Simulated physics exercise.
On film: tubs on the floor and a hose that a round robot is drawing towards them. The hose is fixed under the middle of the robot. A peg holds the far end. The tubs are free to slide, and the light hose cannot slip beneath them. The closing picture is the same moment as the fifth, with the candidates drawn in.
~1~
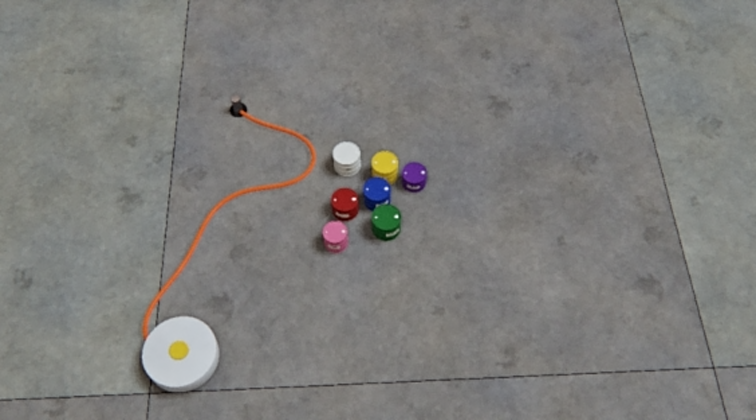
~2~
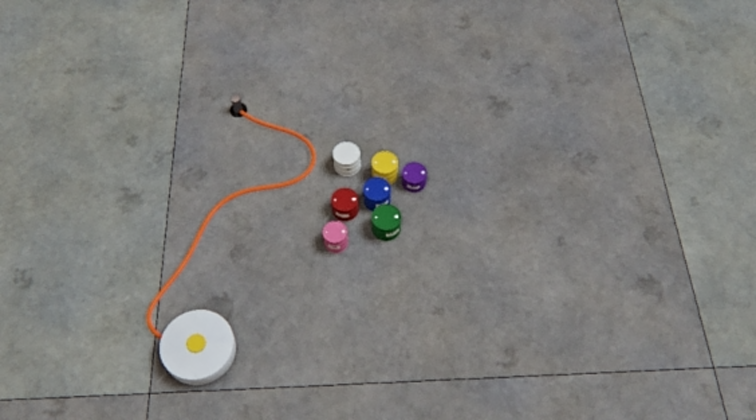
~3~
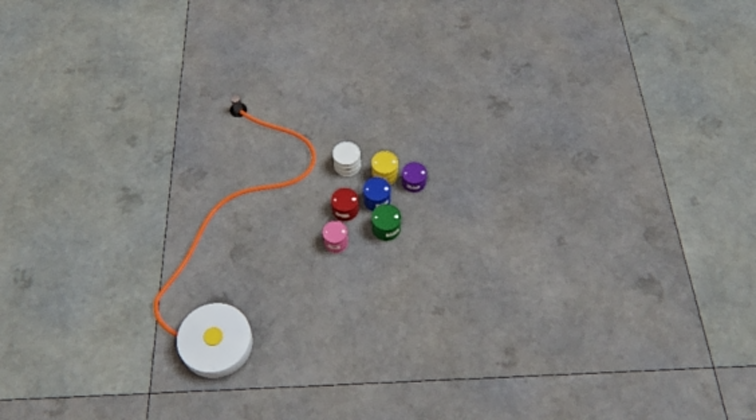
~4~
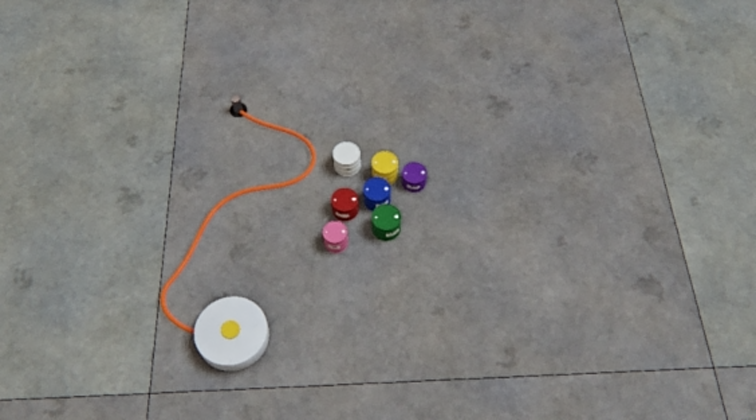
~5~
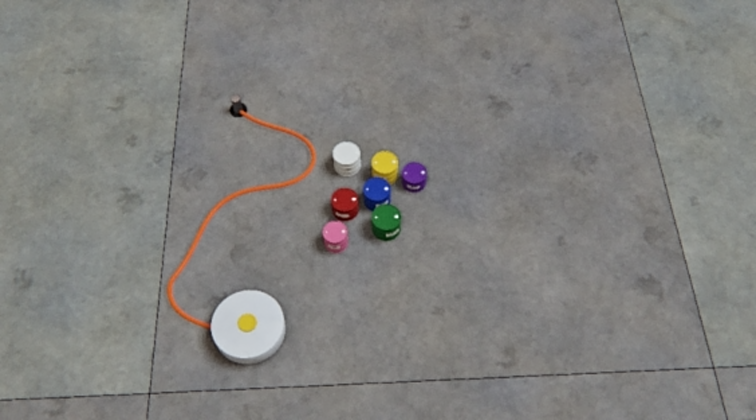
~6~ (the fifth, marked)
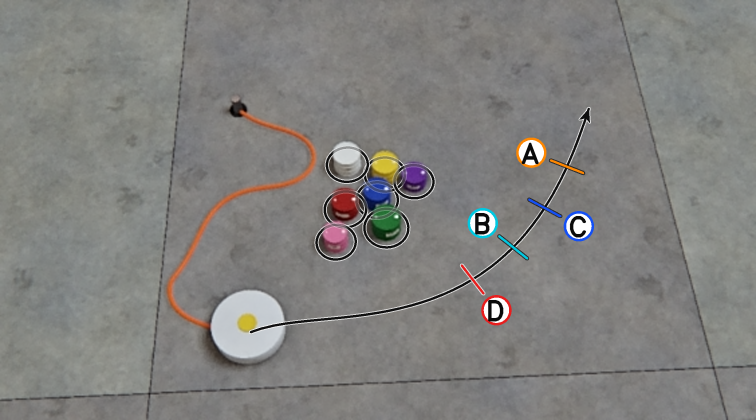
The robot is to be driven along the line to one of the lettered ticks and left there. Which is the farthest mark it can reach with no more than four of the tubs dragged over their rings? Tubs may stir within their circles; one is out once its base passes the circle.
As far as tick A.
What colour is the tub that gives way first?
The pink tub.
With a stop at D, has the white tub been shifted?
No.
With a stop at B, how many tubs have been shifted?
The count is none.
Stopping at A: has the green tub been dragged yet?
Yes.
On the marked copy, A at (567, 167); B at (513, 247); C at (545, 208); D at (473, 279); the route from (251, 332) via (490, 267) to (589, 109).
Taking A. A third of the way, robot (395, 305).
Two thirds of the way, robot (513, 244).
When it is over, robot (569, 160); red tub (345, 198); green tub (392, 212); pink tub (364, 211); three over the rings.
As for the rest, B is within the limit but short; C is within the limit but short; D is within the limit but short.
